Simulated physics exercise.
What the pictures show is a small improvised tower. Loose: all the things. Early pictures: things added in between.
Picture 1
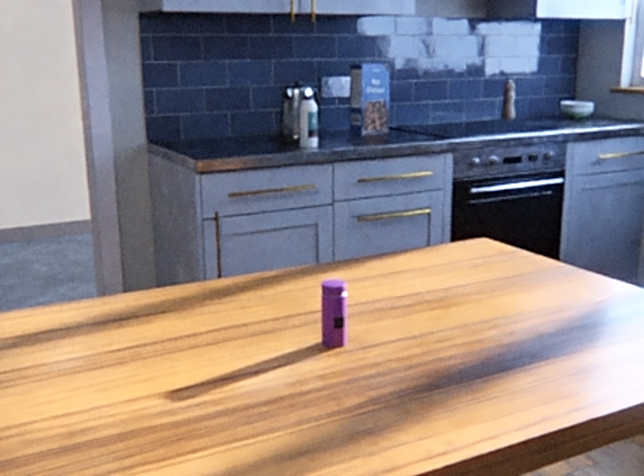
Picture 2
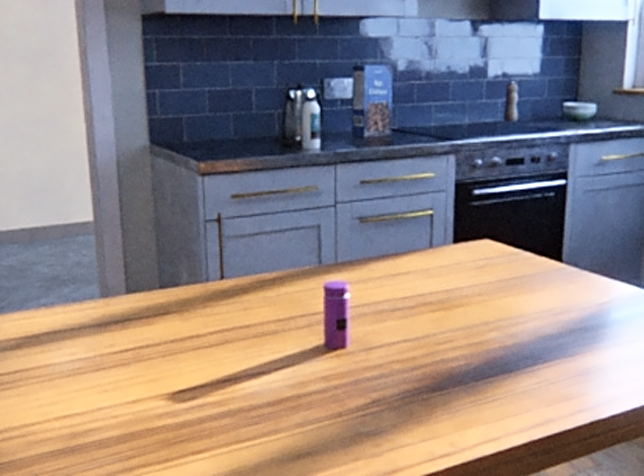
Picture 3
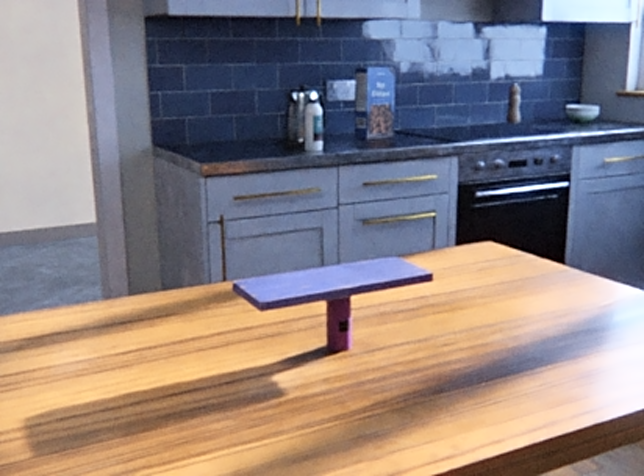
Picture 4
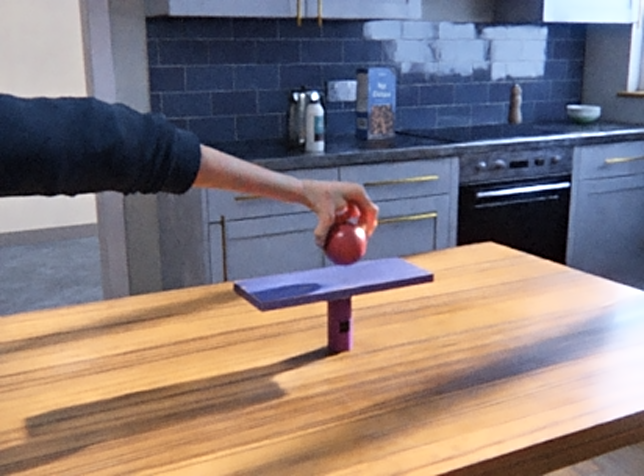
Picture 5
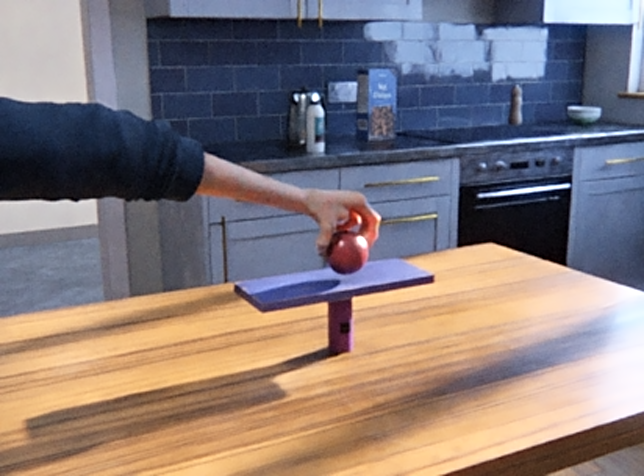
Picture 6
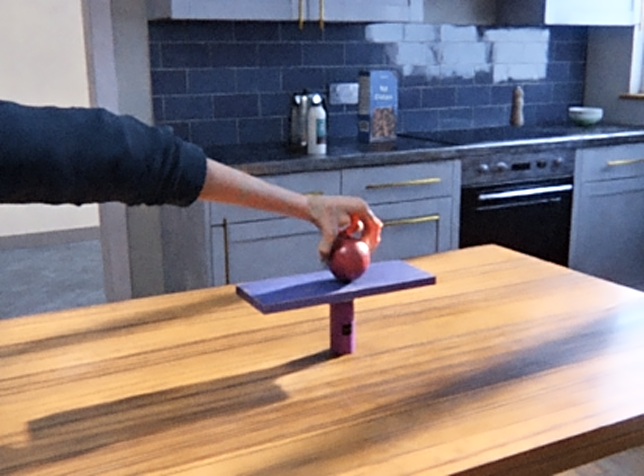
A purple board appears on top of the small purple shaker standing alone on a wooden kitchen table. A hand in a dark sleeve, reaching in from the left, then holds a red apple just above the board and lowers it a short way onto the surface, fingers still gripping it.
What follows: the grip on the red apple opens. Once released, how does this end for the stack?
Turns out nothing tips over there.
Then, 0.20 s on from there, no change.
Then, 0.70 s on from there, red apple resting near (347, 259).
In the end, all 3 unmoved. At the end, from the last picture's camera, red apple near (347, 259). The stack stays up.
